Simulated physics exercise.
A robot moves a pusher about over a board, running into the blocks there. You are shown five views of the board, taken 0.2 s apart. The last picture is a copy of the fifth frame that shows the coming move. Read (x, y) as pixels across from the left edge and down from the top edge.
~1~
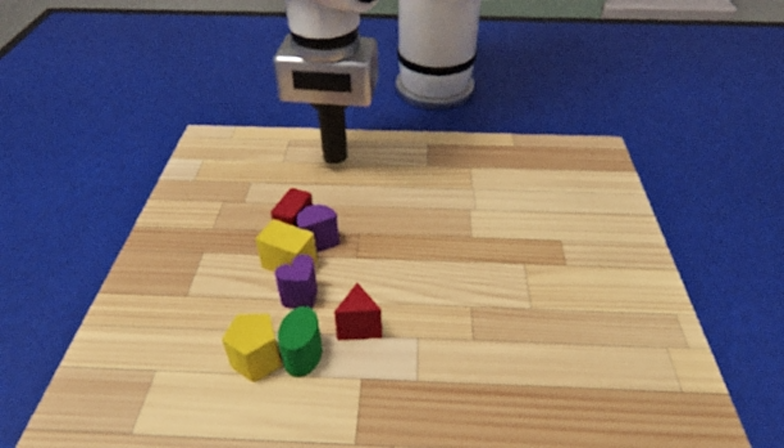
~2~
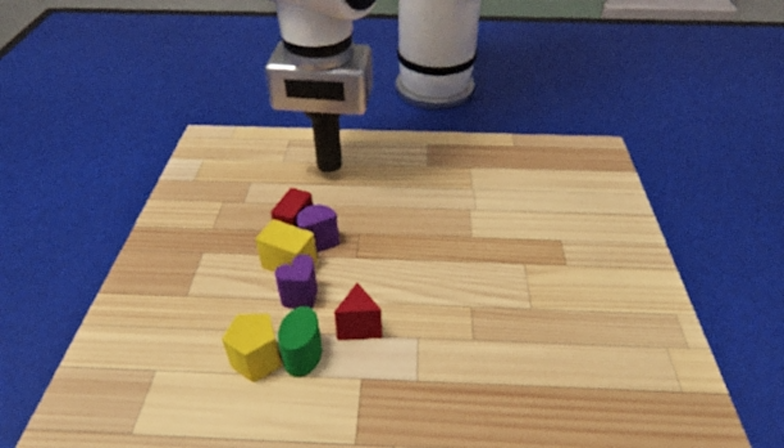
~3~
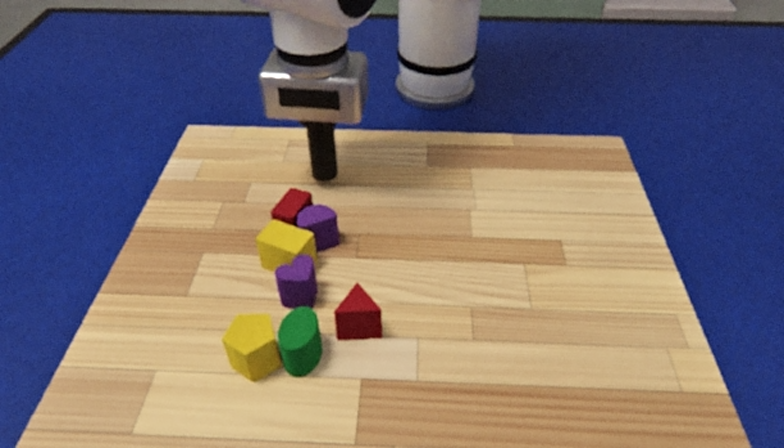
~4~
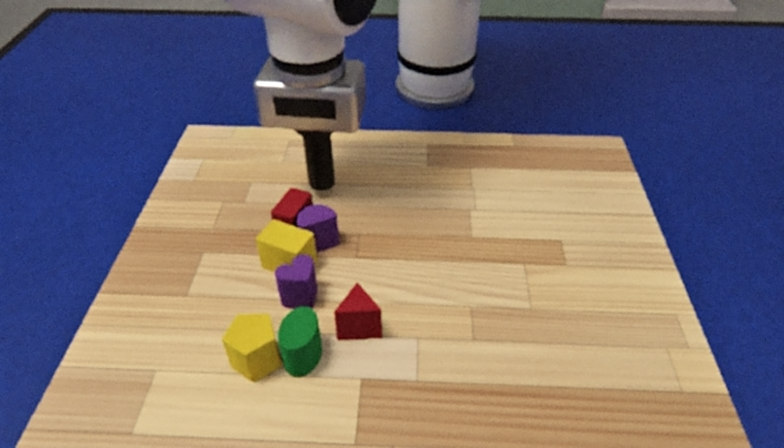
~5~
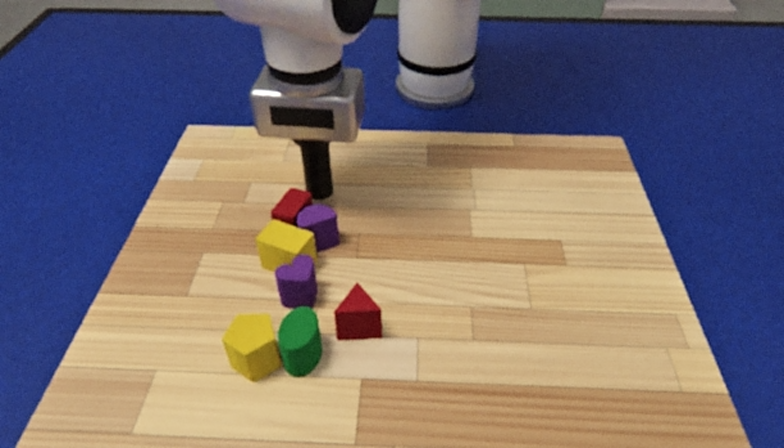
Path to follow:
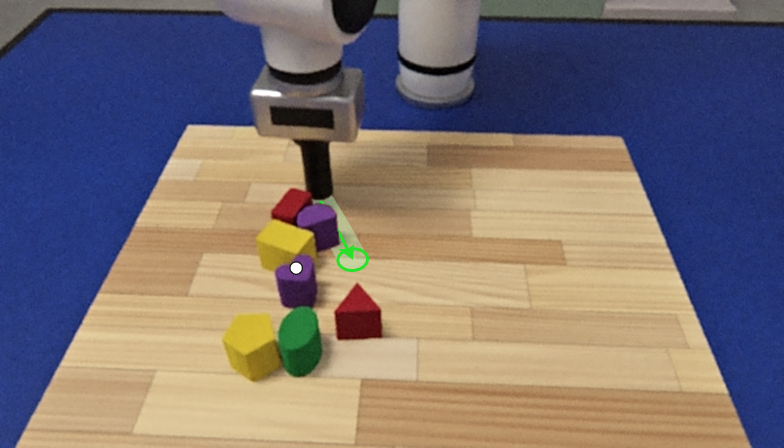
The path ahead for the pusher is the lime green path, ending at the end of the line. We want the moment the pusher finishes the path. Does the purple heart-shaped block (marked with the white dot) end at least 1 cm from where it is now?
That would be a no.
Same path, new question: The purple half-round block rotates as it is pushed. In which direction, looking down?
It spins clockwise.
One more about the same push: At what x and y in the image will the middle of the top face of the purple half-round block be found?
Around pixel (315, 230).
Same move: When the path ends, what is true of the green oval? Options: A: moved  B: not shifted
B - not shifted.
The drawn path runs from (321, 202) to (353, 259); the dot is on the purple heart-shaped block.
Halfway along, pusher at (336, 219); purple half-round block at (315, 218).
At the end, pusher at (352, 250); yellow rectangle at (279, 239); purple heart-shaped block not moved; green oval not moved; purple half-round block at (315, 230), turned 60° clockwise.
